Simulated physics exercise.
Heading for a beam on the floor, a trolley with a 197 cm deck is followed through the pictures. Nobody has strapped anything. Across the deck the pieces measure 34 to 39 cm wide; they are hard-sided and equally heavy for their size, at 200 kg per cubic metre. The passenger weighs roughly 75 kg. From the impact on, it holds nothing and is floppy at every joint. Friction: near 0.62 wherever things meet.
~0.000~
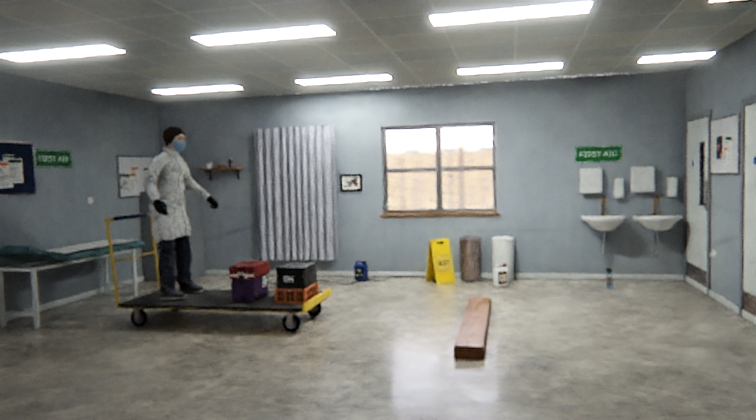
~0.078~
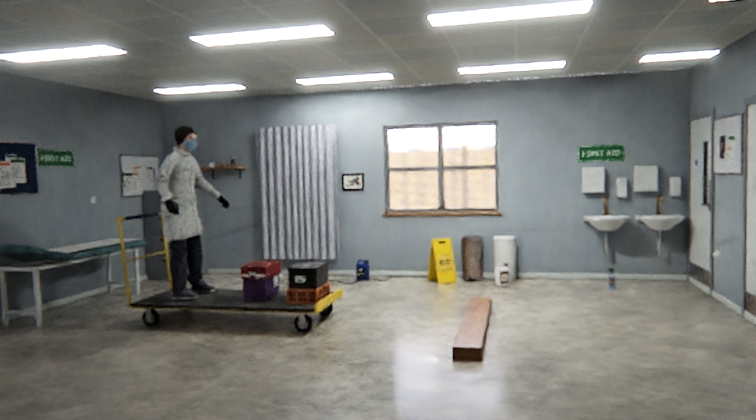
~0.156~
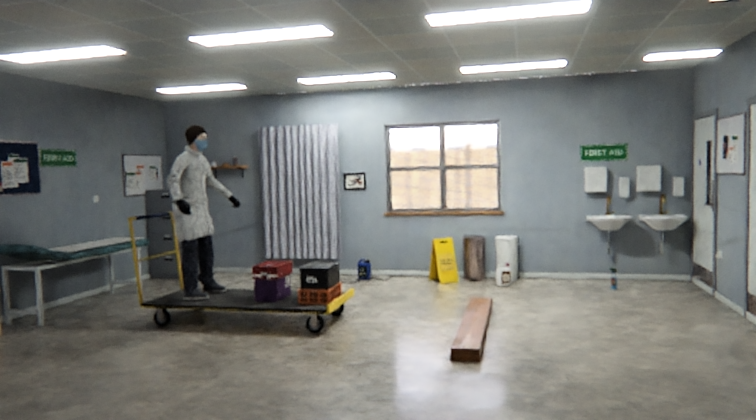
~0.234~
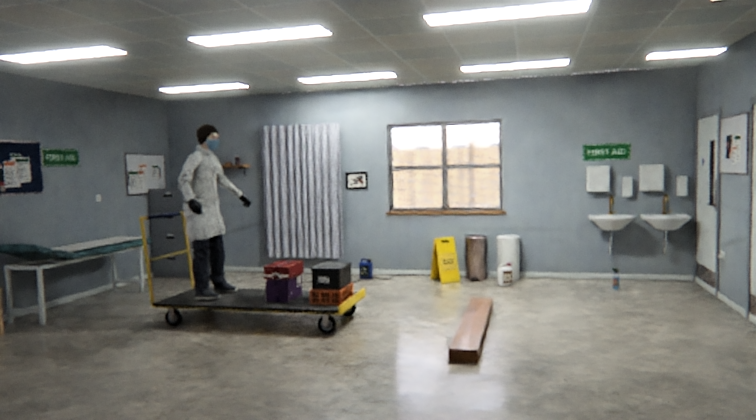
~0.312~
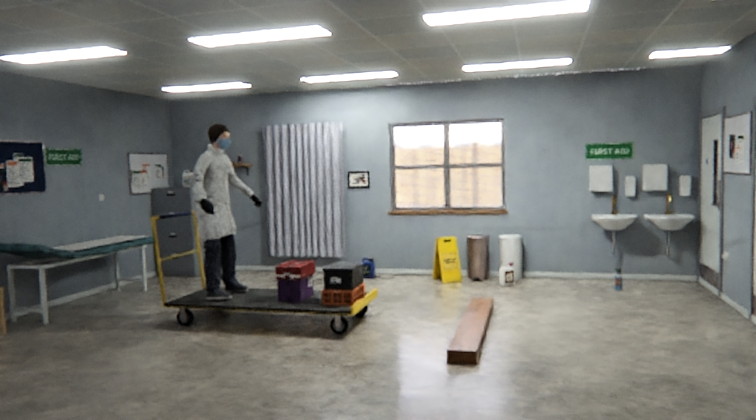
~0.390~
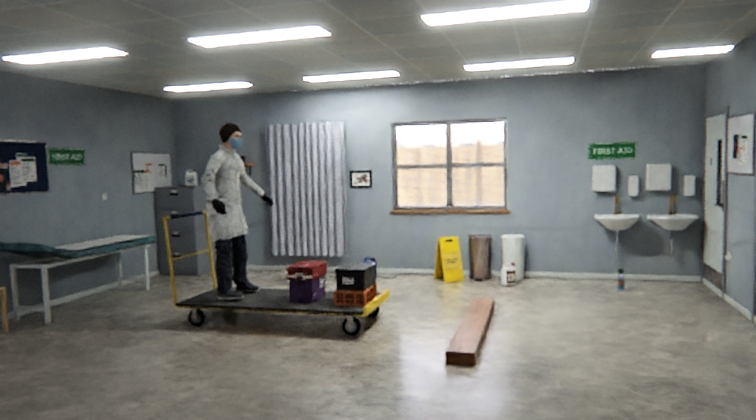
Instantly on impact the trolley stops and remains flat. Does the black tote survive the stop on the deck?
Chances are it will exit over the front.
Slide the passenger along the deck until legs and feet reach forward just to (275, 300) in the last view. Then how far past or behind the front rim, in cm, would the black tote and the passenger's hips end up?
The black item goes over by 40 cm, but the hips stay 60 cm behind the front rim.
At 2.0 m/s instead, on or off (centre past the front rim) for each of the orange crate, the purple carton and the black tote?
In that case the orange one would stay put, the purple one would stay put and the black one would not stay put.
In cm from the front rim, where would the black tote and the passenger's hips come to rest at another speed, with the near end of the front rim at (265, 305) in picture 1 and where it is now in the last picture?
Then black 60 past, hips 0 past.
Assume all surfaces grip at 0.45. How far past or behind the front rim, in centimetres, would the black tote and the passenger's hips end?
Black 60 past, hips 120 behind.
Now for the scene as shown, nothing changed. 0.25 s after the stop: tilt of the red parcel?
Roughly 0 degrees.
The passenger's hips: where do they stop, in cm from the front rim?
Some 130 cm behind it.
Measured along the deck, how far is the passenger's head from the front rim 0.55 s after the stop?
Roughly 50 cm behind the front rim.
Impact comes at 0.95 s.
After 1.50 s the black tote is 19 cm past the rim, tilted 125°, near (492, 306) in the last picture's view.
After 1.95 s the black tote is 33 cm past the rim, tilted 180°, near (507, 322) in the last picture's view.
At rest, 3.3 s, past the rim, black tote; behind it, orange crate, purple carton, red parcel and the passenger's hips.
